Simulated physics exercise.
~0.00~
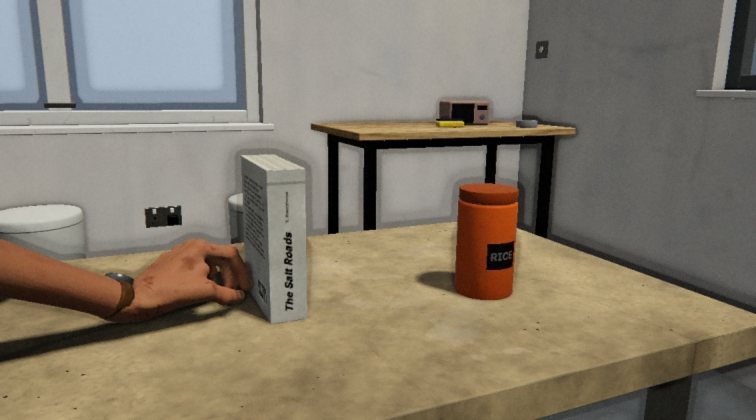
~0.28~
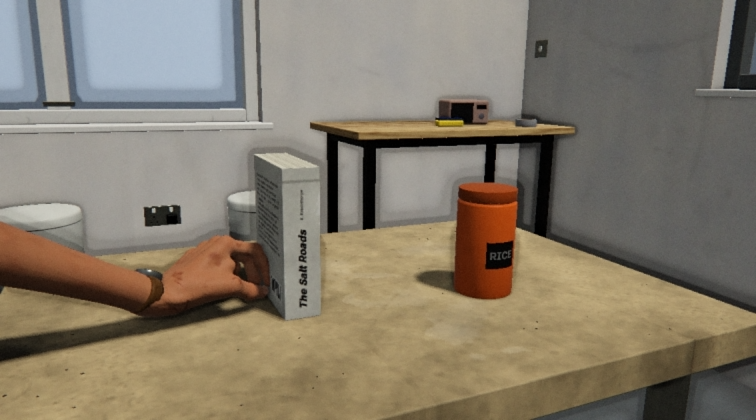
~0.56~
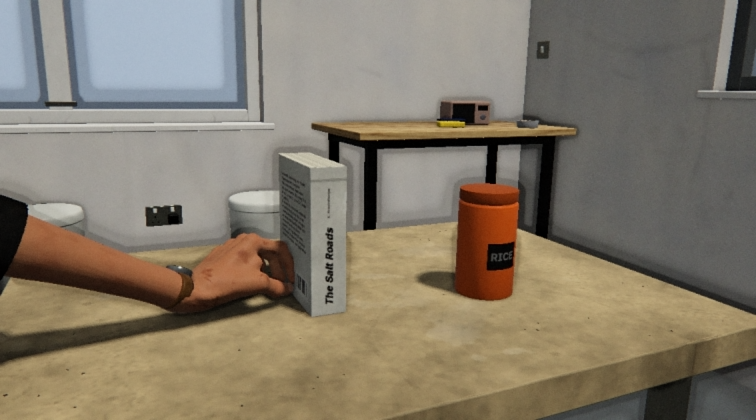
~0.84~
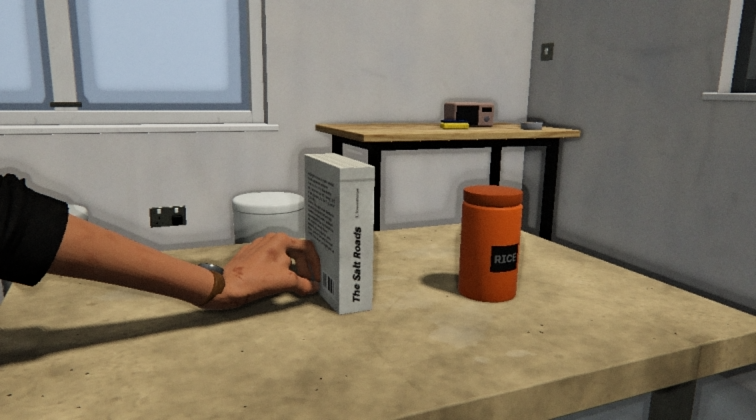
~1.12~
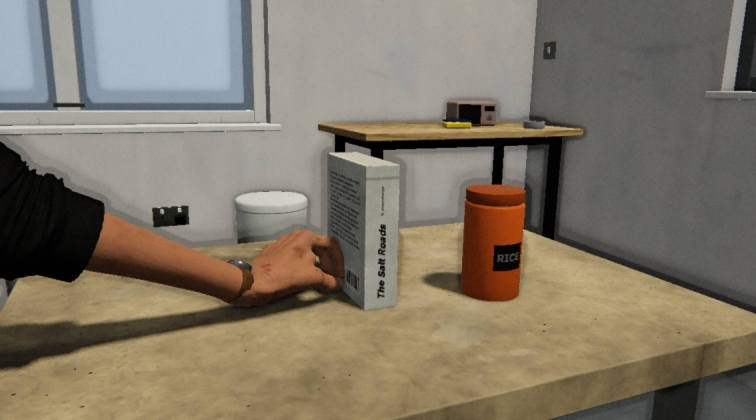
At the start, a white book titled The Salt Roads stands upright on a speckled tabletop, with a hand reaching in from the left and its fingers against the book's lower side. An orange jar labelled as rice stands farther to the right. The hand pushes the book slowly to the right, and it slides a little without tipping. The push continues steadily, more of the dark-sleeved arm coming into view as the gap to the jar narrows. Finally the book is still upright, short of the jar, which has stayed in its place, and the fingers remain beside the book.
